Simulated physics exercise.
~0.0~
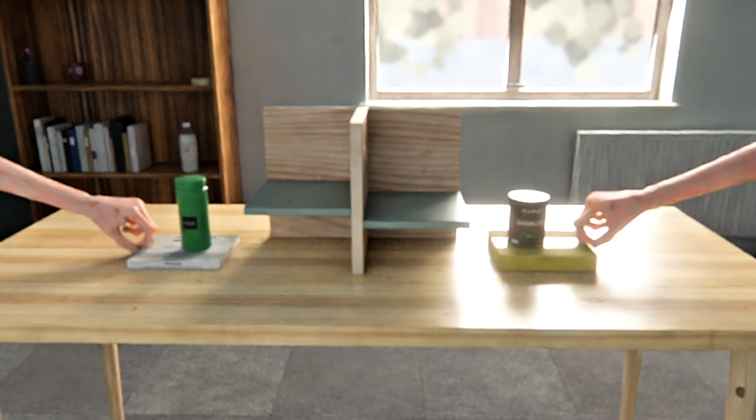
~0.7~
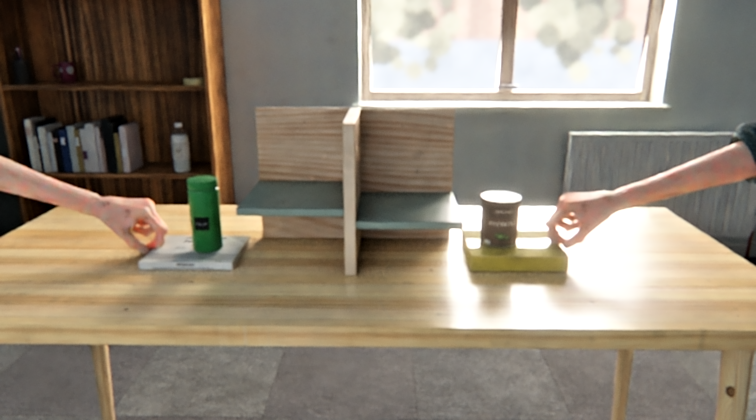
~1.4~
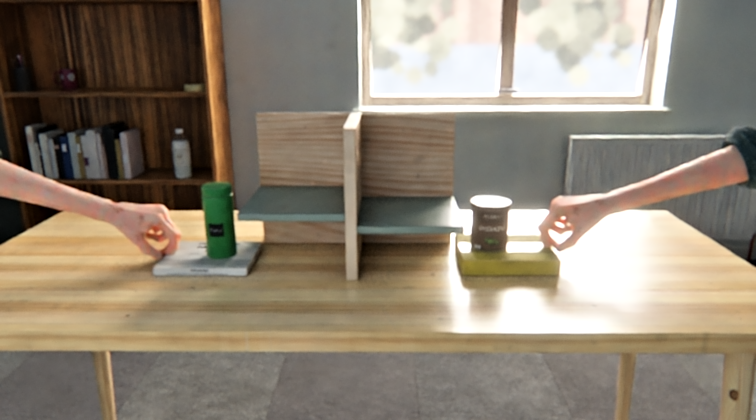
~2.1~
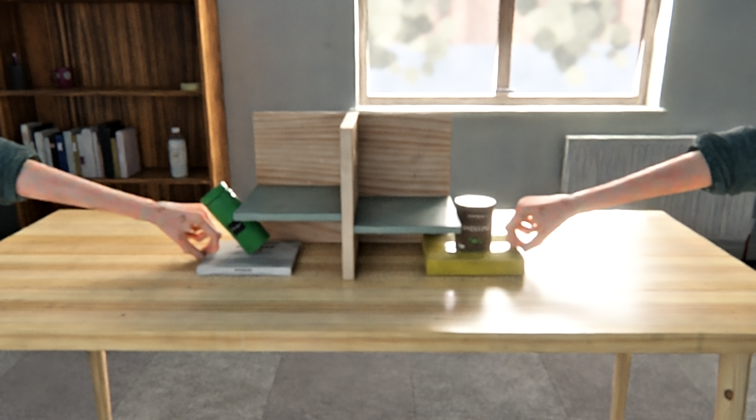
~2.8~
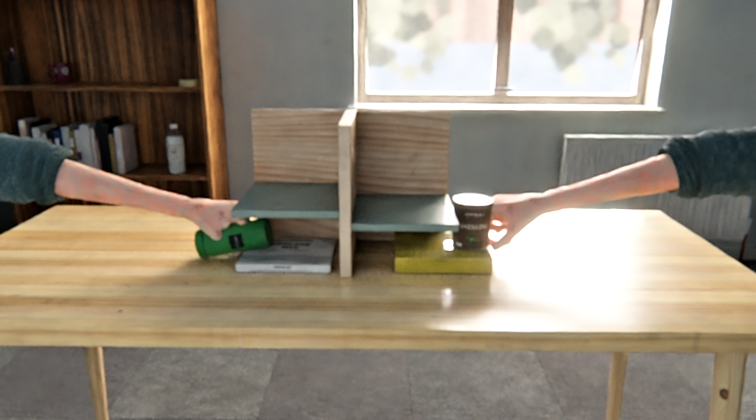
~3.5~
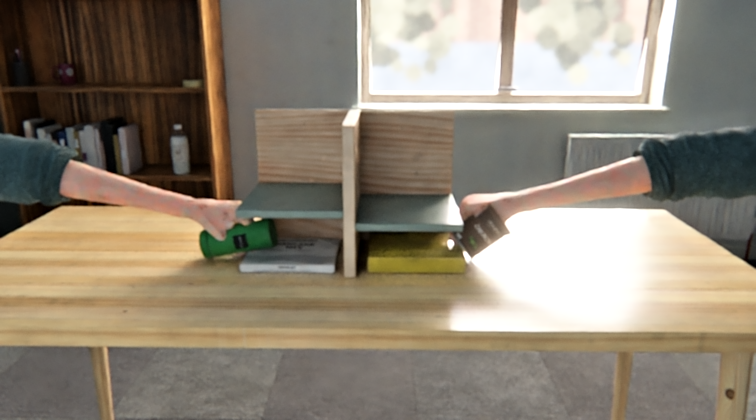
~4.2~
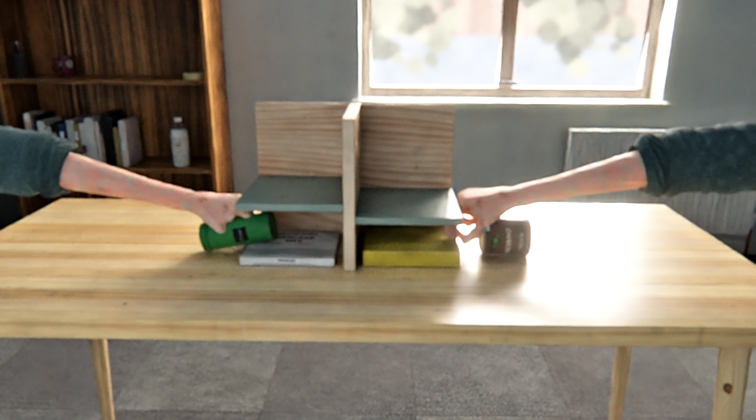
On a wooden table, two hands slid a white packet carrying a green jar and a yellow box carrying a brown tin inward under low shelves; the shelves knocked off the jar, then the tin, leaving both lying on their sides.
